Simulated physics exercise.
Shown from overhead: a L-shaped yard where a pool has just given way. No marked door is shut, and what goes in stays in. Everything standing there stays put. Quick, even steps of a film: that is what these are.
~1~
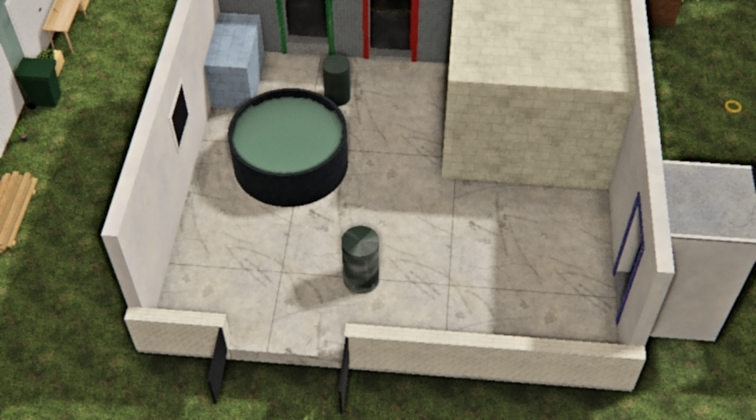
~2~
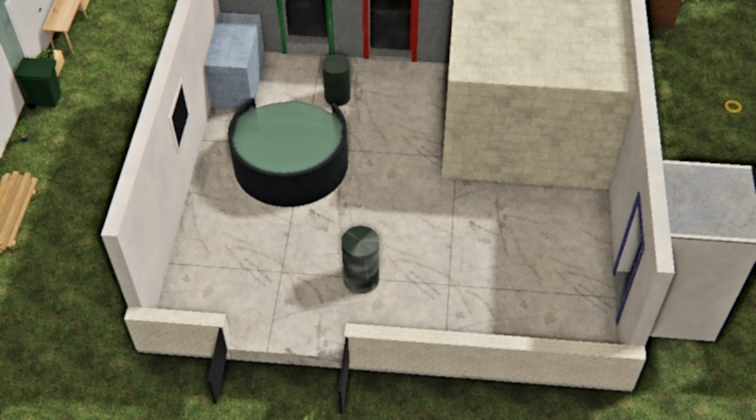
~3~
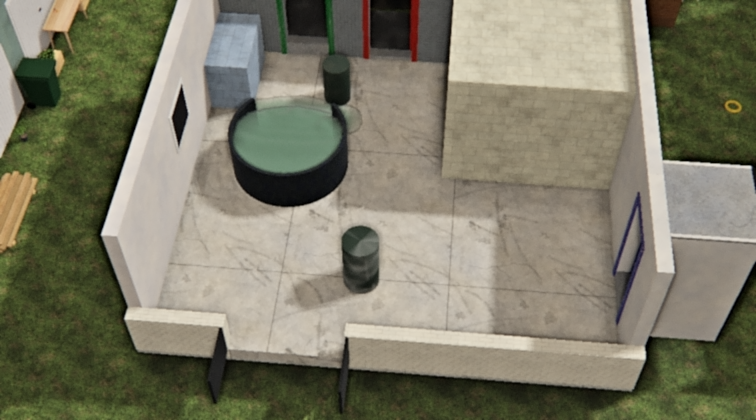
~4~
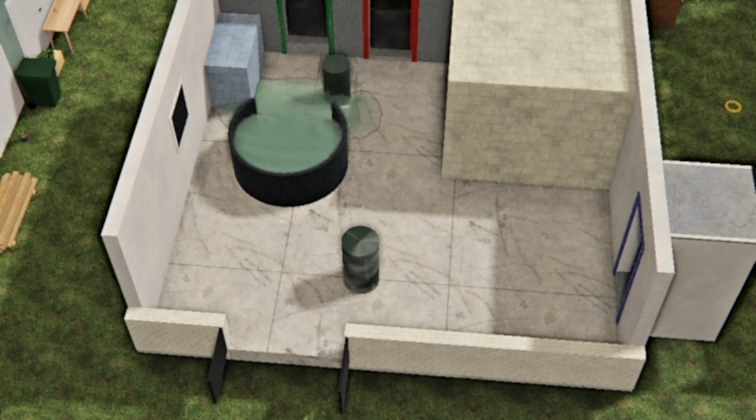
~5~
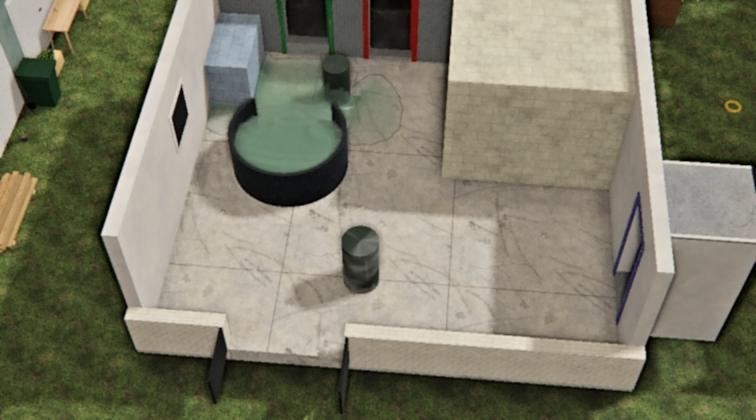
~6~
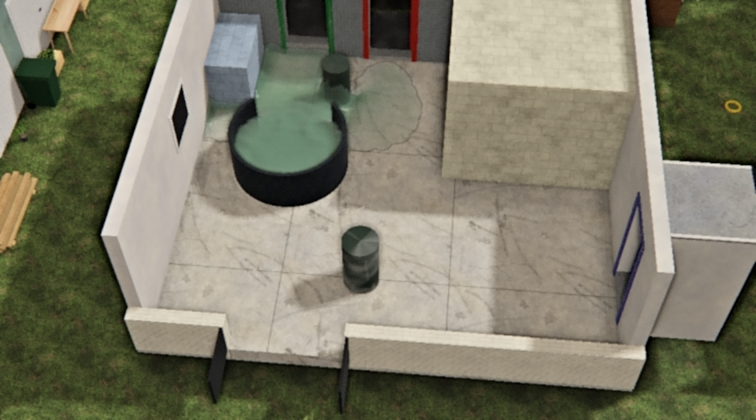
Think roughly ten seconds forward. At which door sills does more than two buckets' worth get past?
I predict the red door will overshoot two buckets; I predict the green door will overshoot two buckets; I predict the blue door will remain at two buckets or below.
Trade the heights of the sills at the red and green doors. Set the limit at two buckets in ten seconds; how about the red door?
Red: Spared.
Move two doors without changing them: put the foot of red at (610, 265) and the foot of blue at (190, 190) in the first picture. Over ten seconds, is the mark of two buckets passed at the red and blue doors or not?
Result: Red stays beneath the limit, and blue stays beneath the limit.
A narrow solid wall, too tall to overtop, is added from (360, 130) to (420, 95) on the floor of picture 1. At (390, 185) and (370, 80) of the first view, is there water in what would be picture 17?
The first point ends up spared and the second ends up swamped.
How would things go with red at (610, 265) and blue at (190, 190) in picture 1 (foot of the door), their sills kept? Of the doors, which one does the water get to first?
First comes the green one.
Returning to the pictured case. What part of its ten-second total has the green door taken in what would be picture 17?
Result: 80 % of the ten-second total.
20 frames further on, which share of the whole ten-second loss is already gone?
Roughly 35 percent of it.
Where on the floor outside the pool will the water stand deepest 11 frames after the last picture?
Roughly at (235, 50).
A moment on, water covers 25 % of the floor; the red door under two buckets in, the green door over two buckets in, the blue door not reached.
Next, water covers 30 % of the floor; the red door under two buckets in, the green door far over two buckets in, the blue door not reached.
Then, water covers 40 % of the floor; the red door under two buckets in, the green door far over two buckets in, the blue door not reached.
Later, water covers 75 % of the floor; the red door far over two buckets in, the green door far over two buckets in, the blue door not reached.
In the end, water covers 90 % of the floor; the red door far over two buckets in, the green door far over two buckets in, the blue door wet at the sill, nothing in.
